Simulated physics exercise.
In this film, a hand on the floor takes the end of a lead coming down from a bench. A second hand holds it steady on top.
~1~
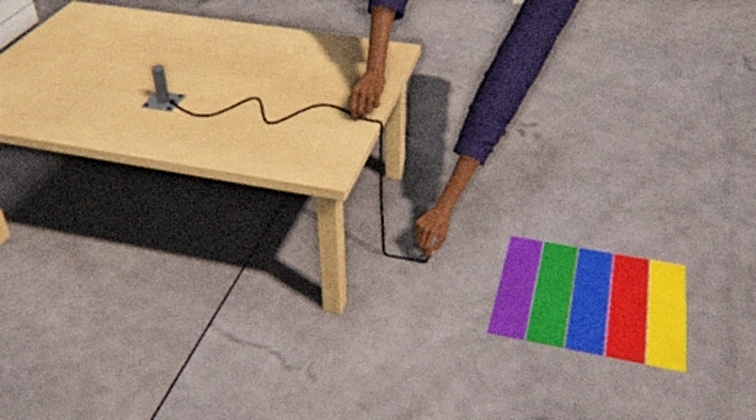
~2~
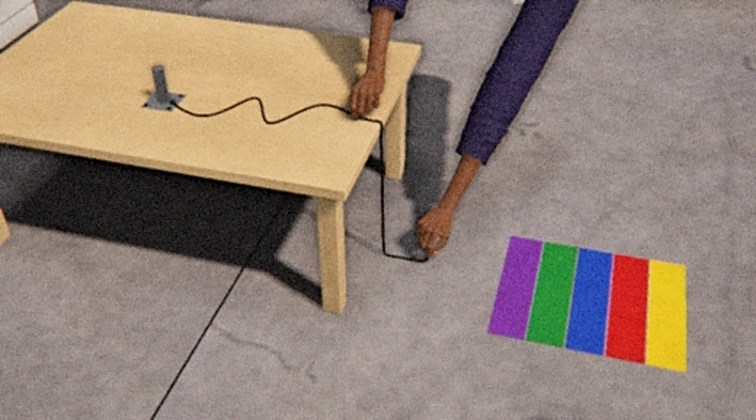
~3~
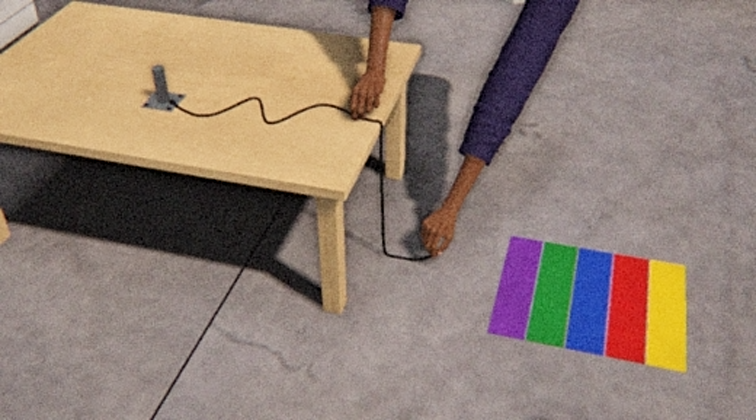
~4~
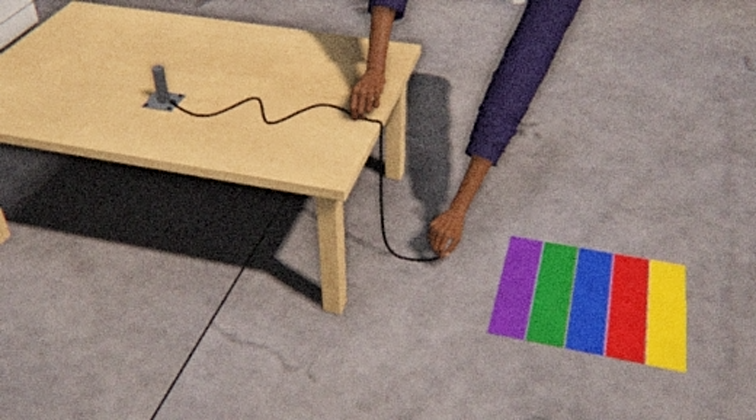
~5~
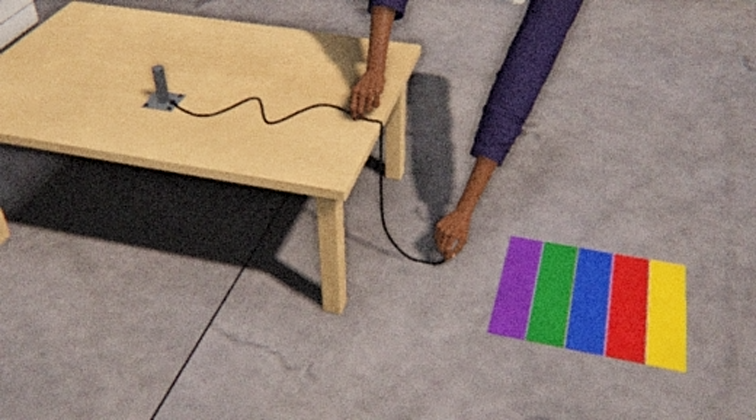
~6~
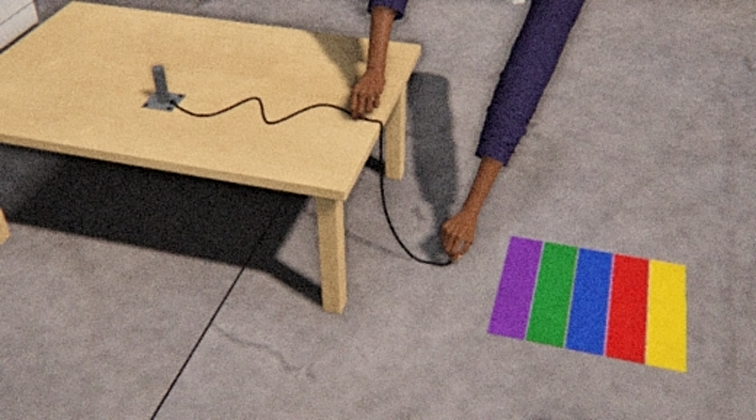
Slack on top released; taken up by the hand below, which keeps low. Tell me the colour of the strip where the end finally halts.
It halts over red.
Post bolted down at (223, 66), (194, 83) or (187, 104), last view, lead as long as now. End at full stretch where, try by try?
Going by the last picture, roughly (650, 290), (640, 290) and (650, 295).
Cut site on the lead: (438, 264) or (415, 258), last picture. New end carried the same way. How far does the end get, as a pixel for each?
Respectively (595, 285) and (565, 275).
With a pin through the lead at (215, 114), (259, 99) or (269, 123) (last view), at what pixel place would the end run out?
Roughly (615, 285), (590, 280) and (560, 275).
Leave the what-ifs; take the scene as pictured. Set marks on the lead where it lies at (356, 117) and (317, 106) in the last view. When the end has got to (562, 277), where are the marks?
At (391, 168), then (379, 127).
A little later, end near (561, 277); over green.
Next, end near (601, 284); over blue.
When it is tight, end near (625, 288); over red. It halts on the red strip.
